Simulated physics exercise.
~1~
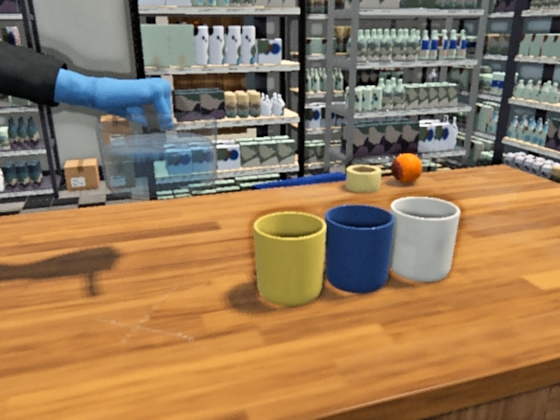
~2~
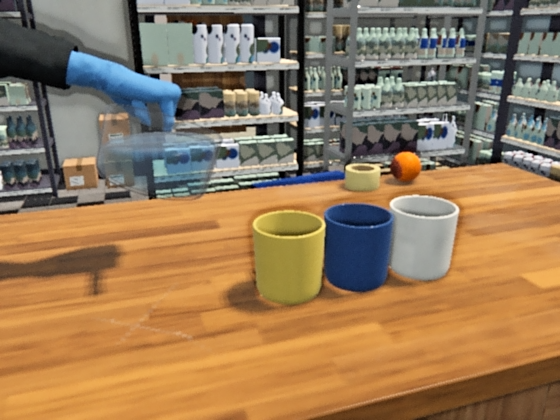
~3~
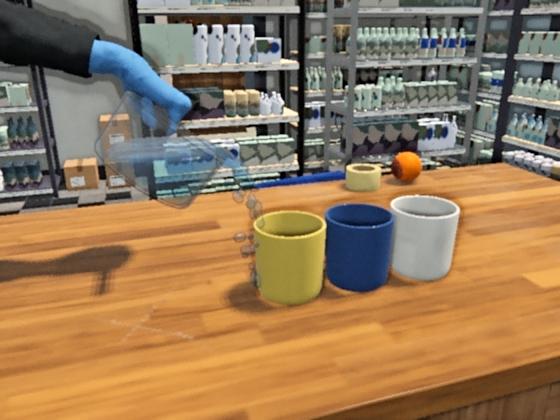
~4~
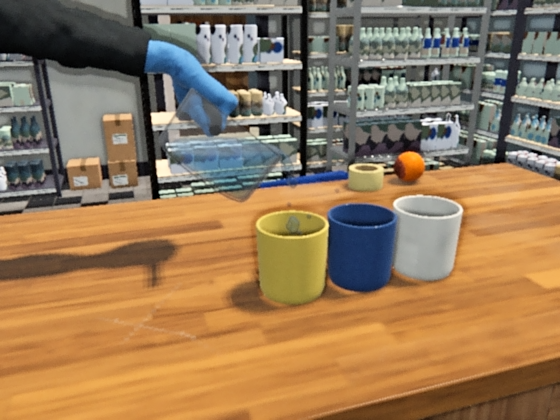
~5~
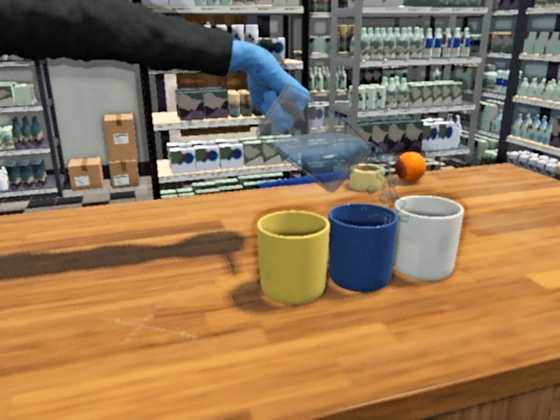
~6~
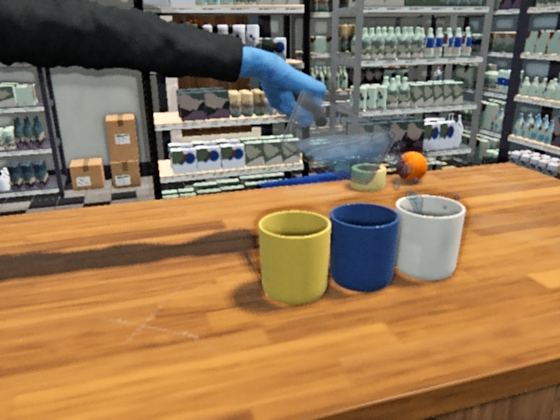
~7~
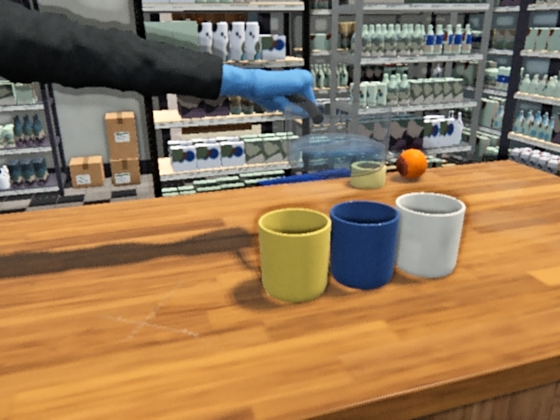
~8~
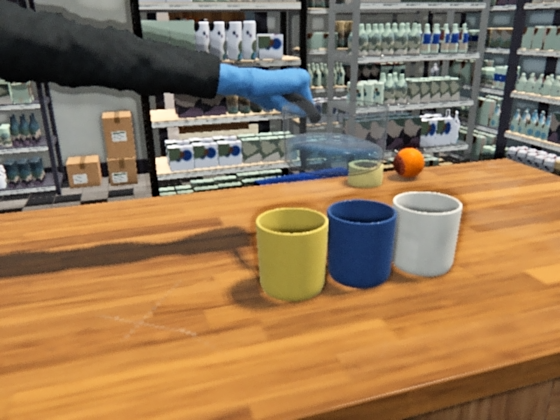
In a shop, a blue-gloved hand tilting a clear container, pouring liquid while sweeping right over three mugs, then levelling it.
